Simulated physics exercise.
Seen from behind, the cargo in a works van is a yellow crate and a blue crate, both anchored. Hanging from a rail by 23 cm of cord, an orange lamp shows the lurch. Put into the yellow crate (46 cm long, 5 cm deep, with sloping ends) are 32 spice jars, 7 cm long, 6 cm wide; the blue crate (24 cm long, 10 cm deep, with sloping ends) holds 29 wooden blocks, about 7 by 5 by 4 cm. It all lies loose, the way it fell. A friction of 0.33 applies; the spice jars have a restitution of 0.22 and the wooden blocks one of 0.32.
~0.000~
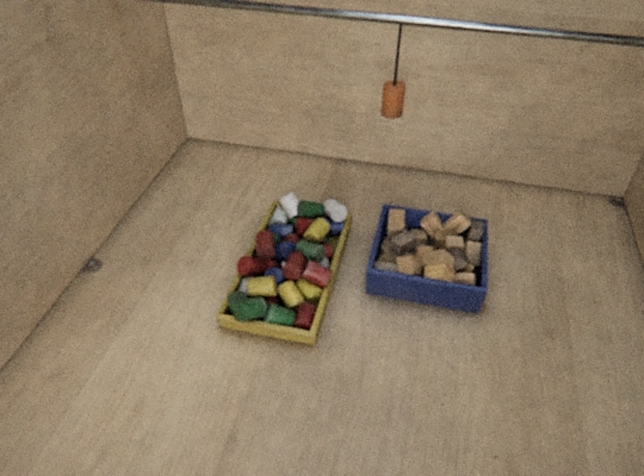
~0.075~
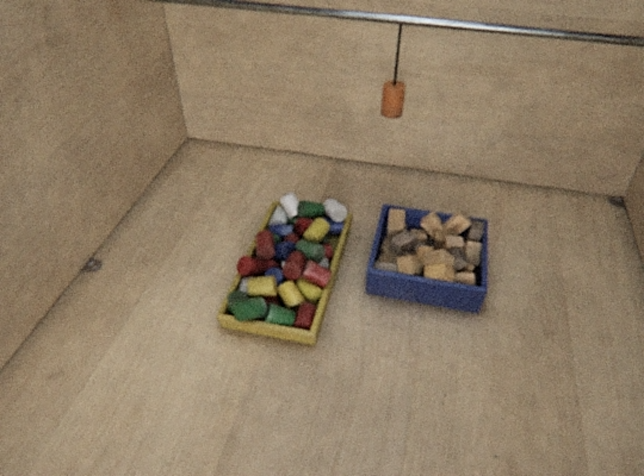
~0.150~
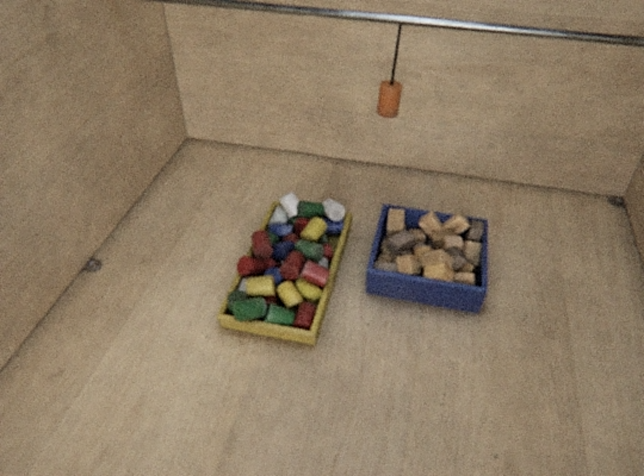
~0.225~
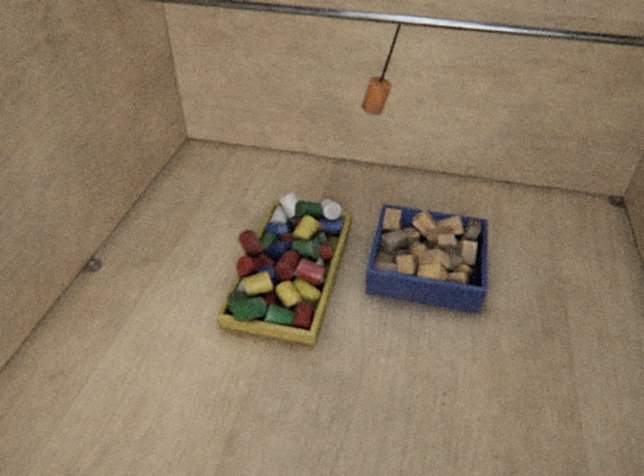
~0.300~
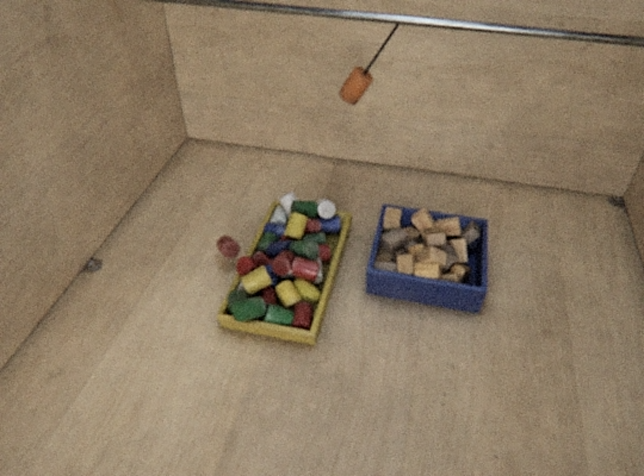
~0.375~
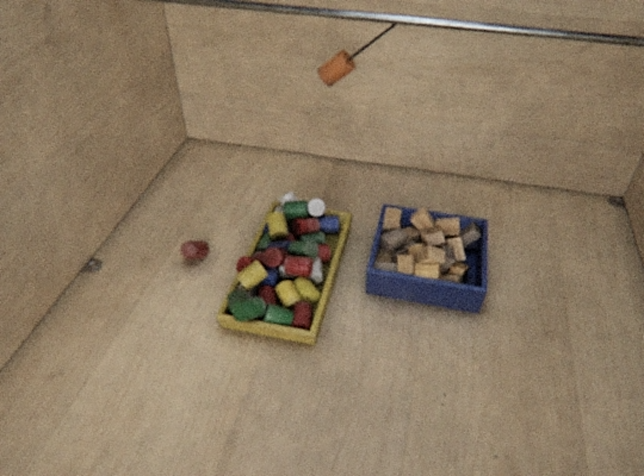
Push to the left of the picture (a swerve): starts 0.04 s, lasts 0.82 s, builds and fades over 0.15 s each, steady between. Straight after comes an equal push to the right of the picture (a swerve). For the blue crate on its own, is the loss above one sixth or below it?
Share escaping: Not a full sixth.
After 0.68 s, 7 of 32 out of the yellow crate and 0 of 29 out of the blue crate.
After 1.06 s, 8 of 32 out of the yellow crate and 0 of 29 out of the blue crate.
After 1.59 s, 11 of 32 out of the yellow crate and 1 of 29 out of the blue crate.
Final count (at 2.28 s), 11 of 32 out of the yellow crate and 1 of 29 out of the blue crate. Asked share, 1 of 29, 3 per cent.
